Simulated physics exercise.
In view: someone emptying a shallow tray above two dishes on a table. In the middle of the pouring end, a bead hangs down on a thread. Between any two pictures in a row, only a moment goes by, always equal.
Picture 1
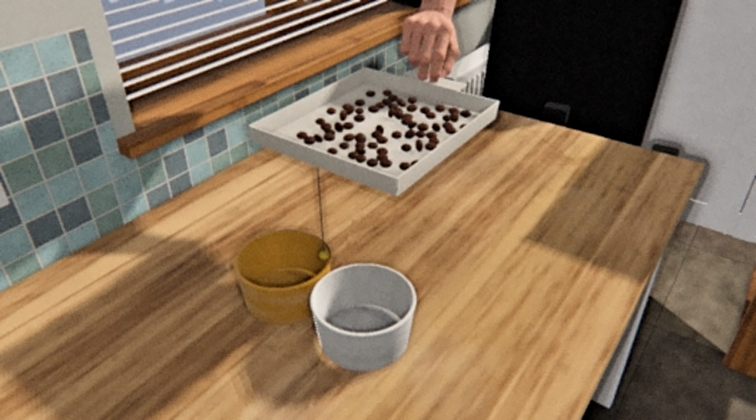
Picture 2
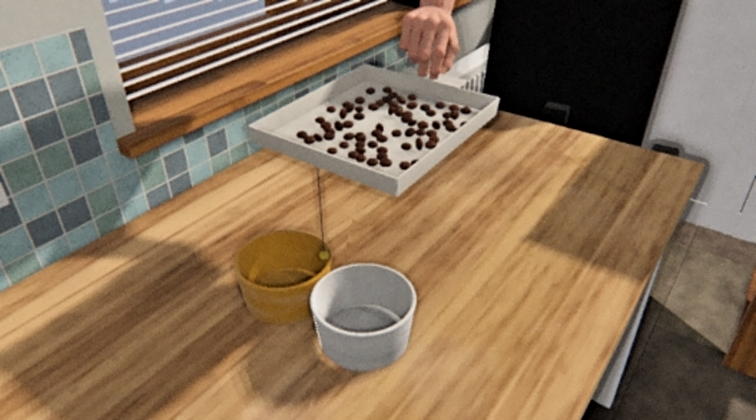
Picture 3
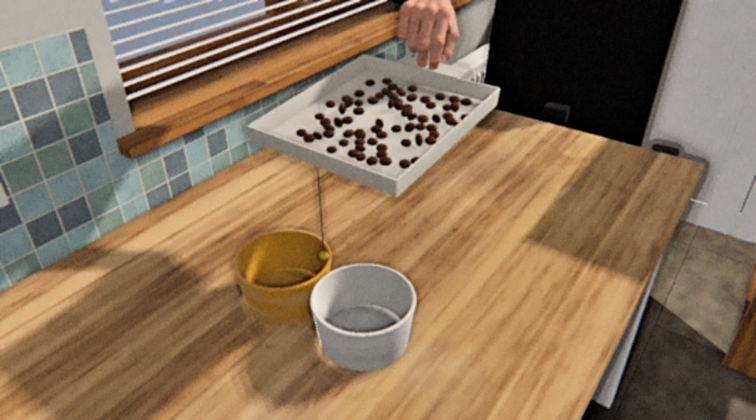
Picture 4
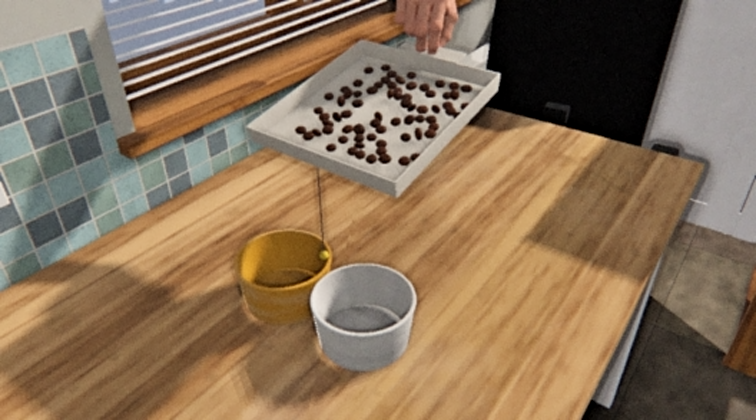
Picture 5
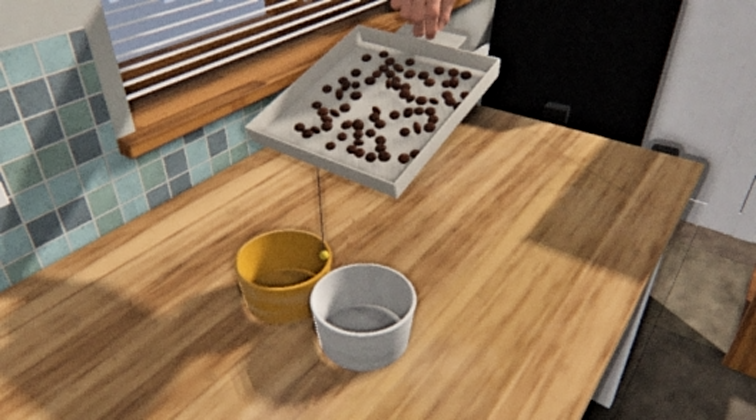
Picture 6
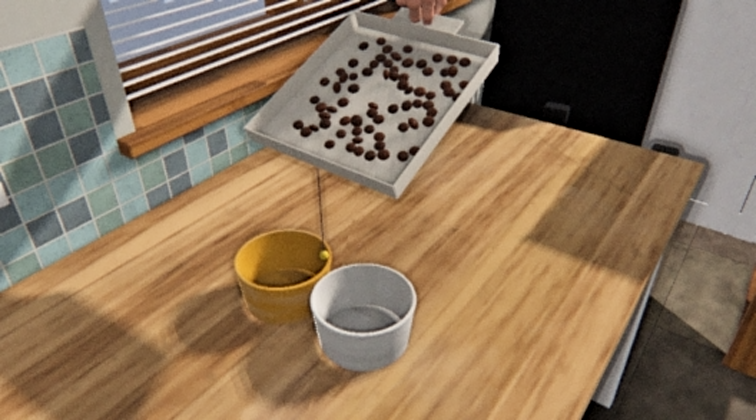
A hand tilts a shallow white tray of brown drops above two small dishes.
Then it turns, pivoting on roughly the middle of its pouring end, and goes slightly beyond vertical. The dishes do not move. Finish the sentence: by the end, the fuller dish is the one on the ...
... right.
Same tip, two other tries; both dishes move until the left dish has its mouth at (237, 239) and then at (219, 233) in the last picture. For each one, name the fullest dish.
In turn: Right; the right one.
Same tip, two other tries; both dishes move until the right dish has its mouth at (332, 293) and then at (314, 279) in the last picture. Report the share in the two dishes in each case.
Roughly 80 %, then roughly 50 %.
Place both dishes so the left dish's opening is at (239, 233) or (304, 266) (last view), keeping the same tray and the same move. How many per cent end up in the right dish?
20% for the first placement, 30% for the second.
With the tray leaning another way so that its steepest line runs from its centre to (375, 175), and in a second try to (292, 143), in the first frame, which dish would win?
Results - the dish on the right side first, the dish on the left side second.
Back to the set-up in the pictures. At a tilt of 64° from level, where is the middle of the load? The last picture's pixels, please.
Roughly (337, 149).
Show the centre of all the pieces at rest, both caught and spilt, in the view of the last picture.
Somewhere close to (323, 335) in the last picture.
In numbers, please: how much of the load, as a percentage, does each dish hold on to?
Left dish: Around 20 in a hundred; right dish: Around 40 in a hundred.
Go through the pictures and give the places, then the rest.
In the first frame, corners of the pouring end near (251, 125) and (397, 177), level; middle of the load near (380, 130), flat chocolate drops; left dish near (252, 299); right dish near (332, 344); bead on its thread near (324, 255).
In the second frame, corners of the pouring end near (251, 125) and (397, 177), level; middle of the load near (380, 128).
In the third frame, corners of the pouring end near (250, 126) and (396, 179), tipped barely, level across its low end; middle of the load near (379, 124).
In the fourth frame, corners of the pouring end near (249, 126) and (395, 180), tipped a little, level across its low end; middle of the load near (378, 117).
In the fifth frame, corners of the pouring end near (247, 126) and (394, 182), tipped clearly, level across its low end; middle of the load near (376, 111).
In the sixth frame, corners of the pouring end near (246, 127) and (393, 185), tipped clearly, level across its low end; middle of the load near (373, 106); left dish near (252, 299); right dish near (332, 344).
Shortly afterwards, tray tipped steeply; the whole lot on the tray.
Next, tray tipped past a quarter turn; all but a few on the tray; only a few in the right dish; only a few in the left dish; a little outside both; only a few in the air.
Some moments later, tray tipped past a quarter turn; near half in the right dish; near a quarter in the left dish; near a third outside both.
In the end, tray tipped past a quarter turn; near half in the right dish; near a quarter in the left dish; near a third outside both.
